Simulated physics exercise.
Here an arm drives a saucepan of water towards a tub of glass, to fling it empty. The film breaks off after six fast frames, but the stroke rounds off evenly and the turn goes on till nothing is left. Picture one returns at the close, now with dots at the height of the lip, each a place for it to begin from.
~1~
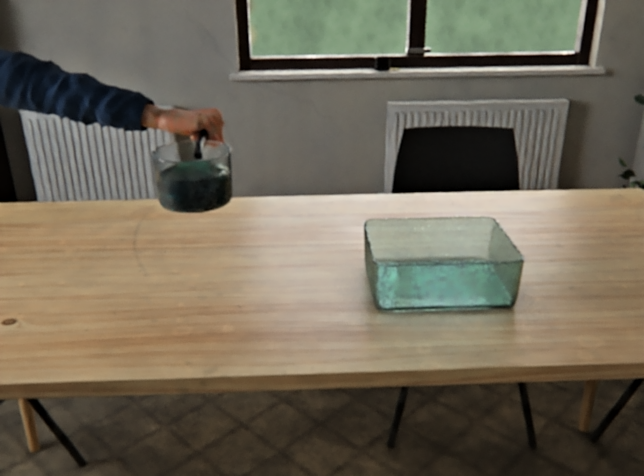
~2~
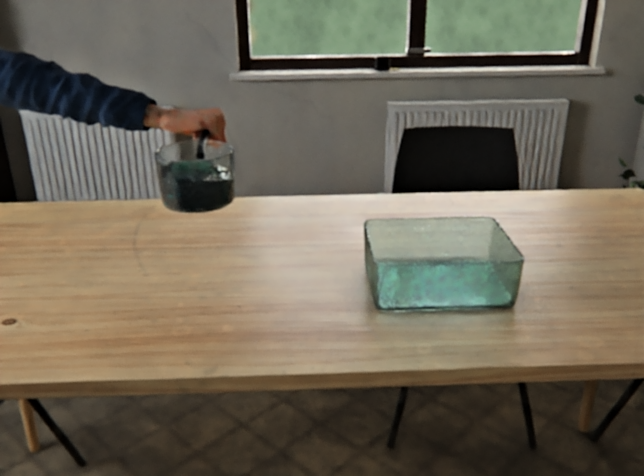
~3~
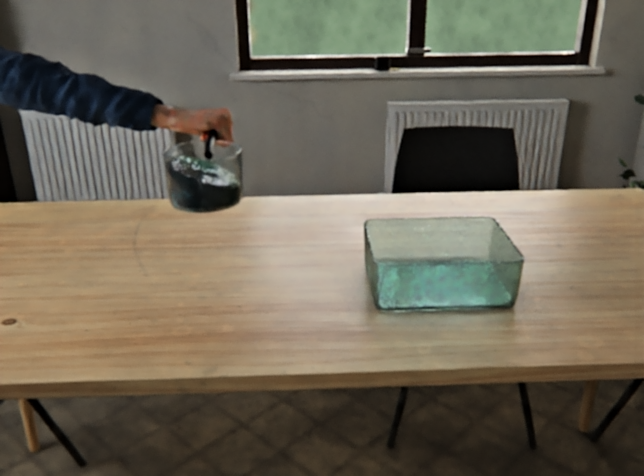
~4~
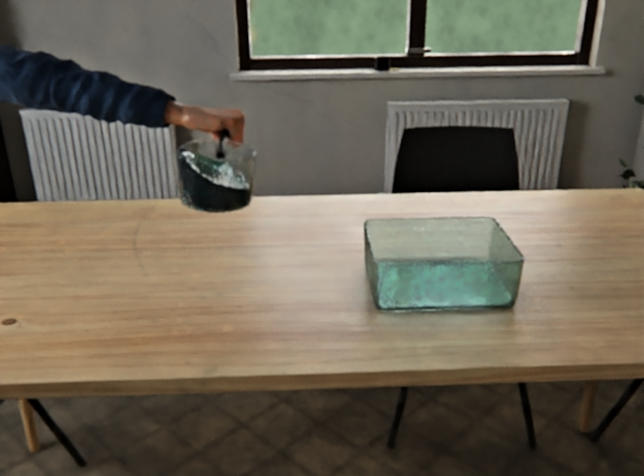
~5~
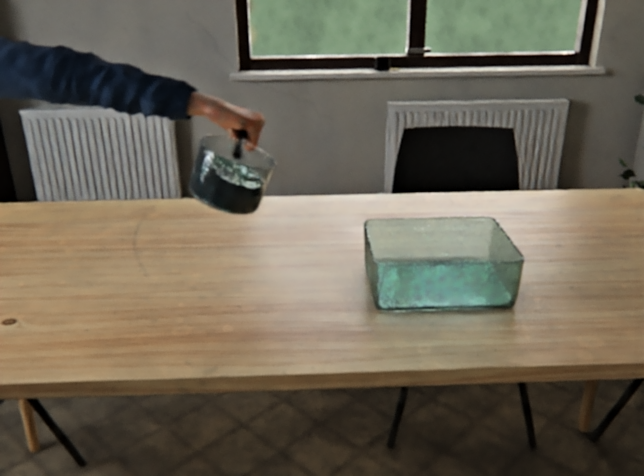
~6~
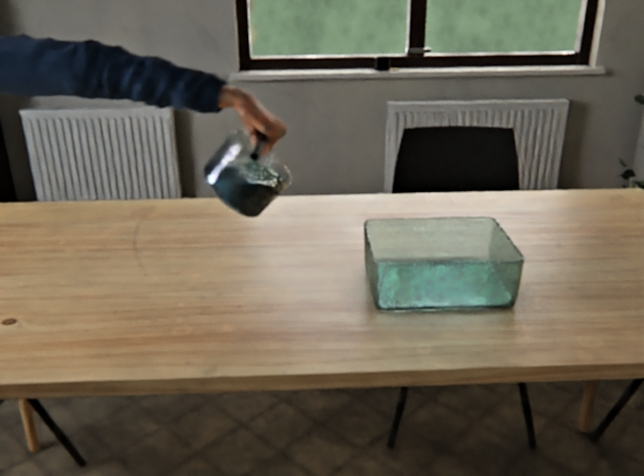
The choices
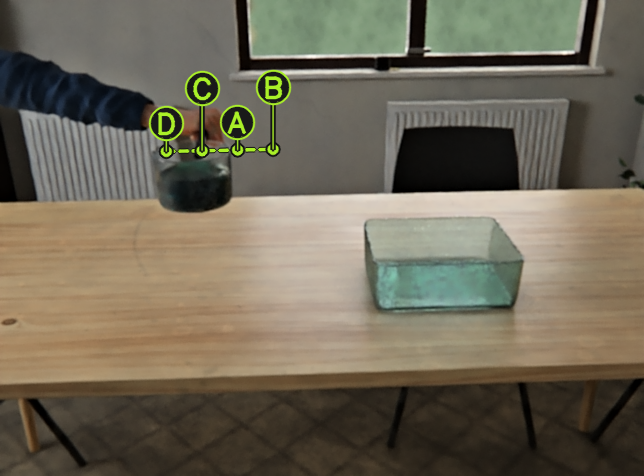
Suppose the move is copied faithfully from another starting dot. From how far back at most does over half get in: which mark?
Spot B just does it.
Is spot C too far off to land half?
Yes, that goes wrong.
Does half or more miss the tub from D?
Yes, that goes wrong.
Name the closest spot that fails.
A it is.
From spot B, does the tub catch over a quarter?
Yes, it does.
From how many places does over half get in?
One.
On the marked copy, A at (237, 150); B at (273, 149); C at (202, 150); D at (166, 151).
With A, about 30 % lands in the tub, 67 % falls short and 4 % goes beside or beyond.
With B, about 71 % lands in the tub, 11 % falls short and 18 % goes beside or beyond.
With C, about 0 % lands in the tub, 99 % falls short.
With D, about 0 % lands in the tub, 100 % falls short.
